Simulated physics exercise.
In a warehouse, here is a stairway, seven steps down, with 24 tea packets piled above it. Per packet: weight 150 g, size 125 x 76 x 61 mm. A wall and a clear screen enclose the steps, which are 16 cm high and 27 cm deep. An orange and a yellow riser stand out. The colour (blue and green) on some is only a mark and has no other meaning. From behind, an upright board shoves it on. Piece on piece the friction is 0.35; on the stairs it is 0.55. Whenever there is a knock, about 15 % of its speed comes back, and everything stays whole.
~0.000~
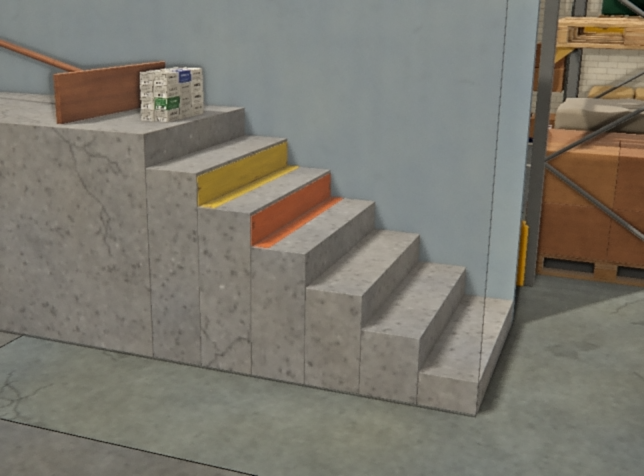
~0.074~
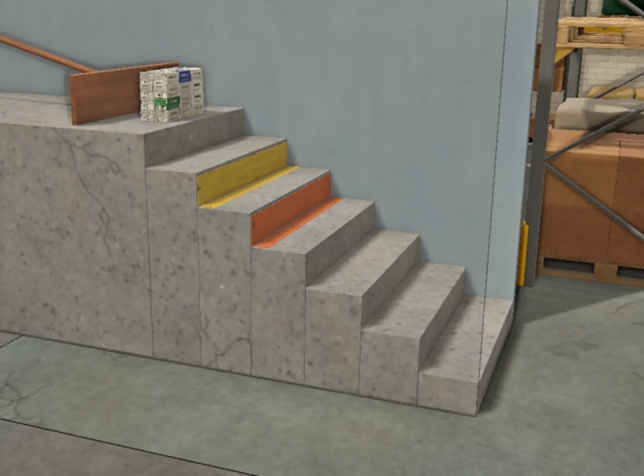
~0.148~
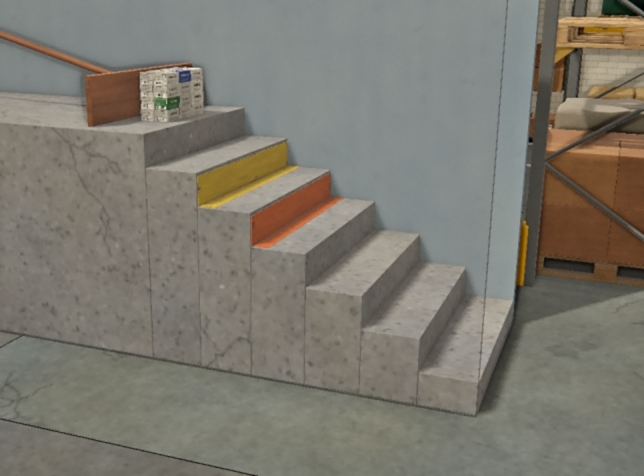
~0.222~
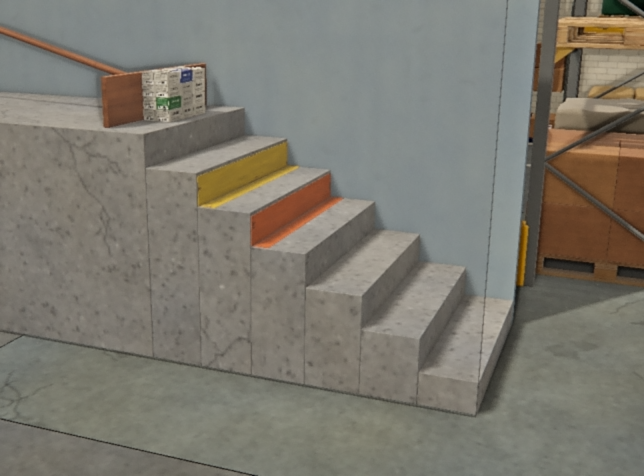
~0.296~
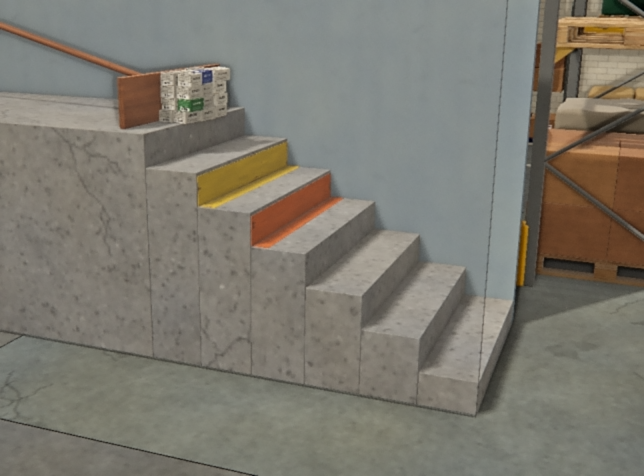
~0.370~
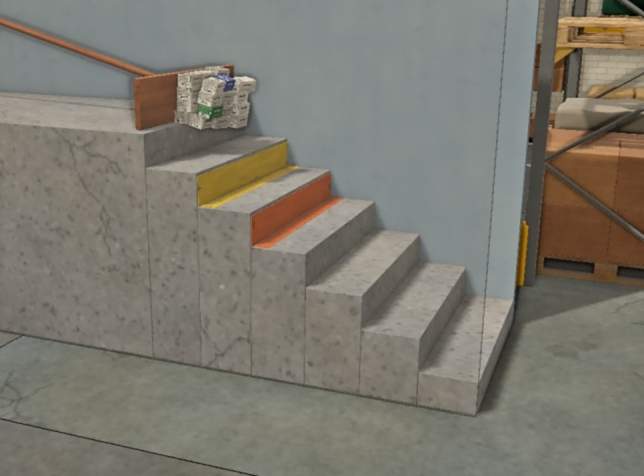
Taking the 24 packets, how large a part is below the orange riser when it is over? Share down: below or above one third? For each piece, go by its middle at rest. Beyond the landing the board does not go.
Those ending past it outnumber a third of the lot.
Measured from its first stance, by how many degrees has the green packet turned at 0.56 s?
Angle at that time, about 70 degrees.
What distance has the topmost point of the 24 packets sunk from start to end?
33 cm.
Around 0.56 s, 1 of the 24 packets below the orange riser; green packet tipped 71°, 28 cm lower; blue packet tipped 55°, 32 cm lower.
Around 1.06 s, 13 of the 24 packets below the orange riser; blue packet on its side; green packet on its side.
Finally (2.3 s), 14 of the 24 packets below the orange riser; green packet on its side; blue packet on its side. That is 58 per cent. Seen by the last camera, middles, green packet near (326, 224), blue packet near (463, 318).
